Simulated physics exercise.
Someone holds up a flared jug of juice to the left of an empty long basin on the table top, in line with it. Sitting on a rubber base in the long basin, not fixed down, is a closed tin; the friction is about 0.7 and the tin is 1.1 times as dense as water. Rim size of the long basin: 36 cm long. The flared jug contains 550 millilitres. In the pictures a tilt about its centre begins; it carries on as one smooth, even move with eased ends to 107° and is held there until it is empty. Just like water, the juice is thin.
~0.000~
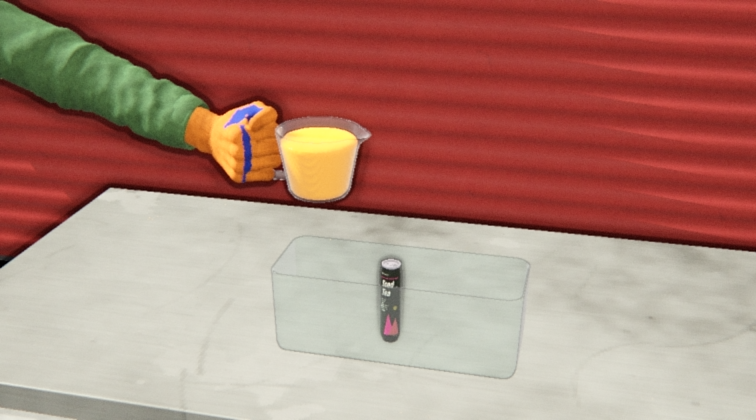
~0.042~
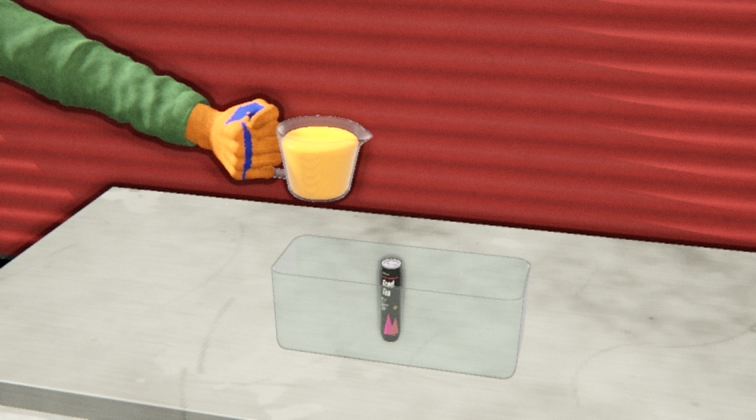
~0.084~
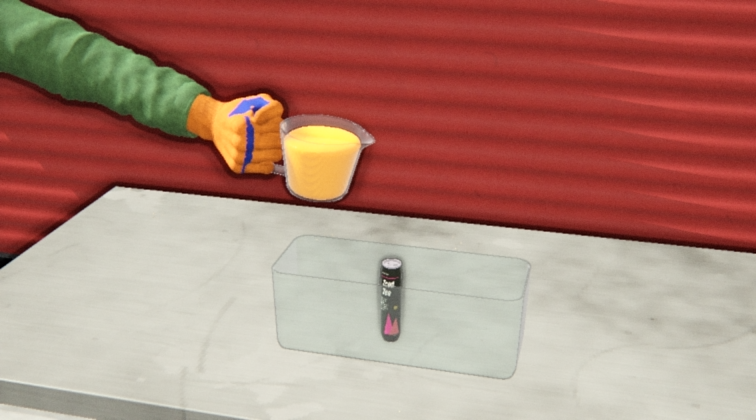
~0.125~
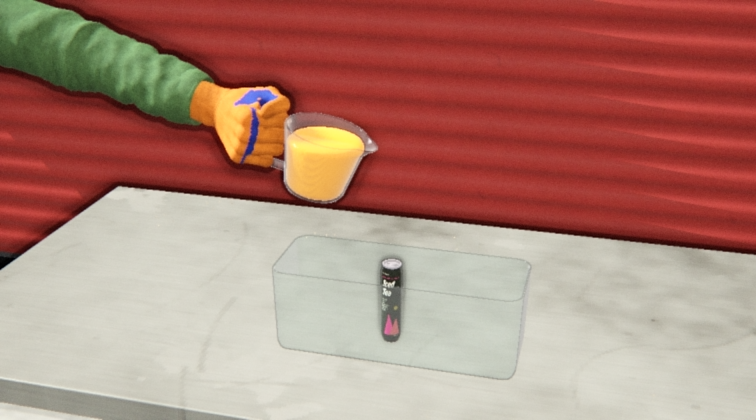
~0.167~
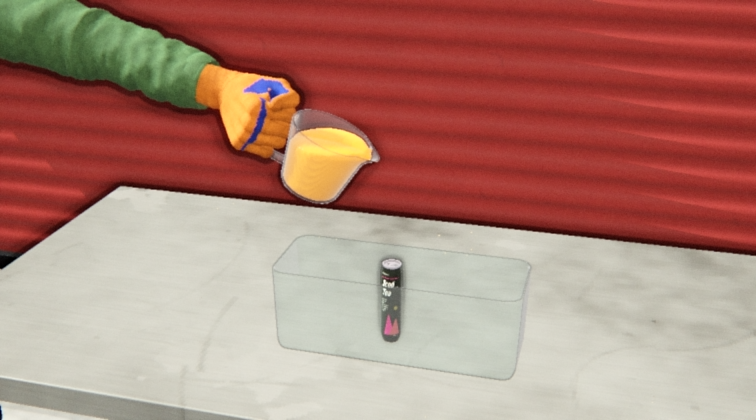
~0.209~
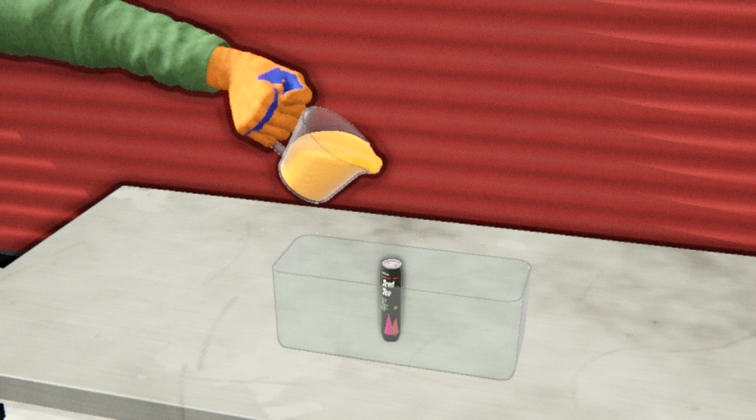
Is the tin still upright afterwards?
It won't make it through.
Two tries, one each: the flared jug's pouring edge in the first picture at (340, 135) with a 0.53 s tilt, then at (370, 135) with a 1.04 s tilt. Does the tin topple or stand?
Trial 1 - tin tips; trial 2 - tin stays standing.
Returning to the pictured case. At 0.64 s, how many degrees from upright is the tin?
About 5 degrees from upright.
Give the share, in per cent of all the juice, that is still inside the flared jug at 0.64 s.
Share remaining: Approx. 2 %.
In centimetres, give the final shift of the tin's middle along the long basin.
Looks like roughly 8.0 cm in total.
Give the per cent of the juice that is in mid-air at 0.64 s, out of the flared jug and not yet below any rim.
Around 7 percent of it is airborne.
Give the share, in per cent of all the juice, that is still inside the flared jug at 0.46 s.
About 30 percent.
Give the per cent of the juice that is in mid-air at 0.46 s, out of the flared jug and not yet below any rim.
I'd say close to 38 per cent.
After 0.46 s the tilt is 102° and 30 per cent is still to pour; the tin stands where it began.
After 0.64 s the tilt is 107° and 2 per cent is still to pour; the tin leans 5°.
After 0.82 s the tilt is 107° and 0 per cent is still to pour; the tin leans 44°.
After 1.03 s the tilt is 107° and 0 per cent is still to pour; the tin lies on its side.
In the end the tin lies on its side.
